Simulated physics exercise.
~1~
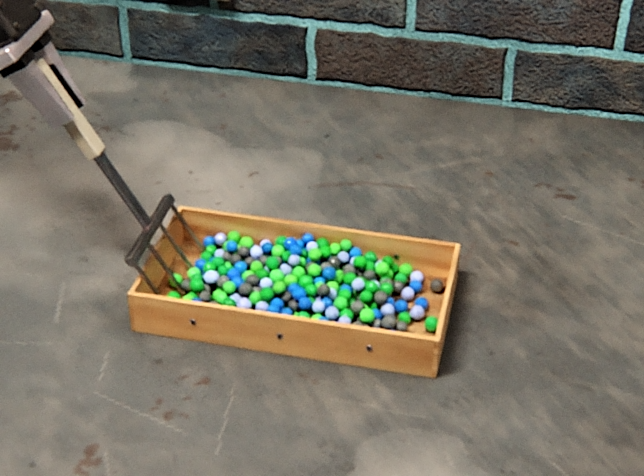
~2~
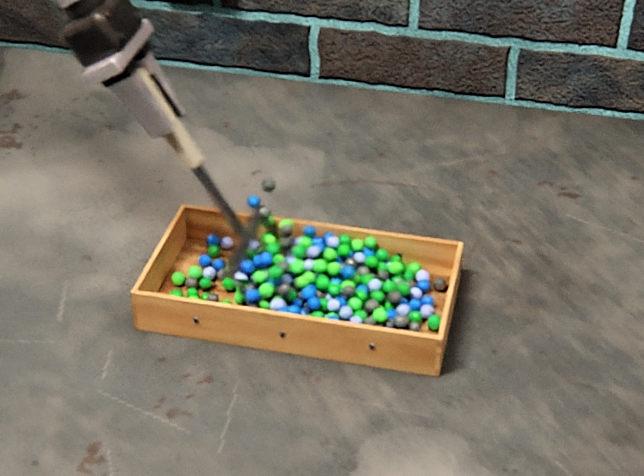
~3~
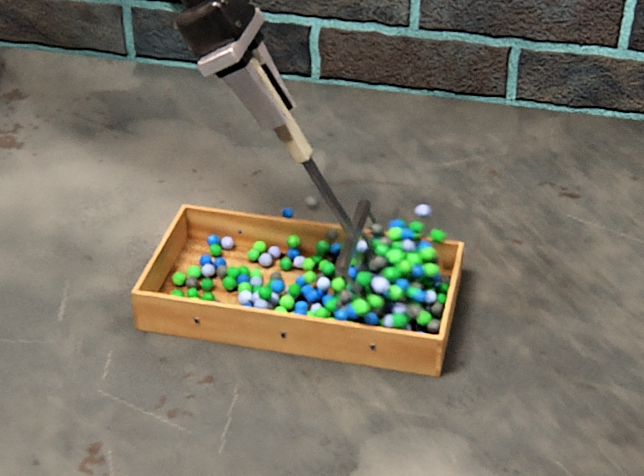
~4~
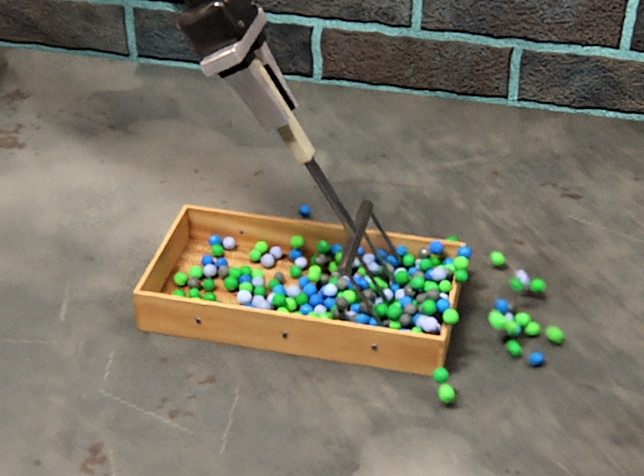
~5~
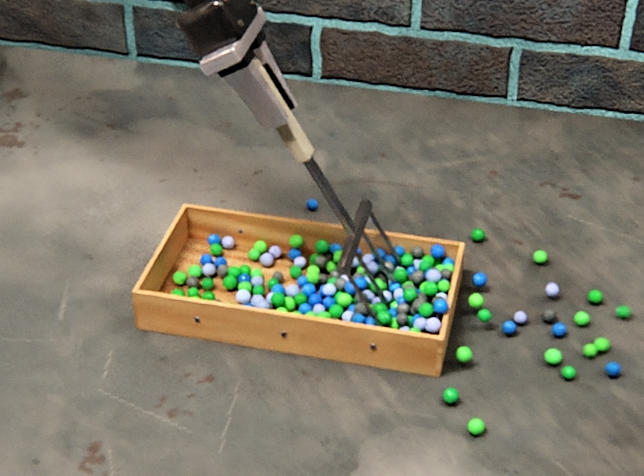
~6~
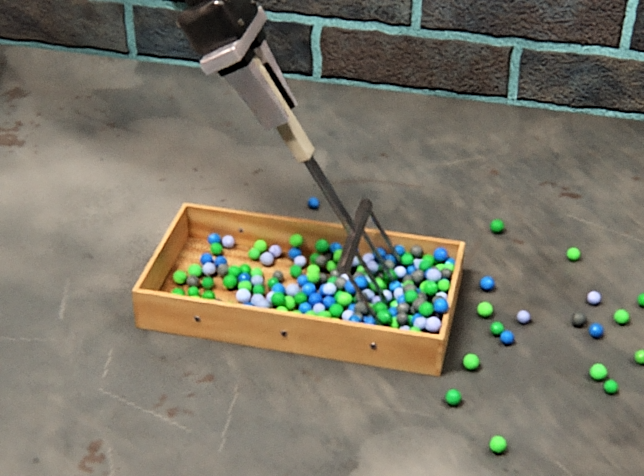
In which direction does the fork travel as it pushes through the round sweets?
The fork moves to the right, going from the left end of the tray towards the right end.
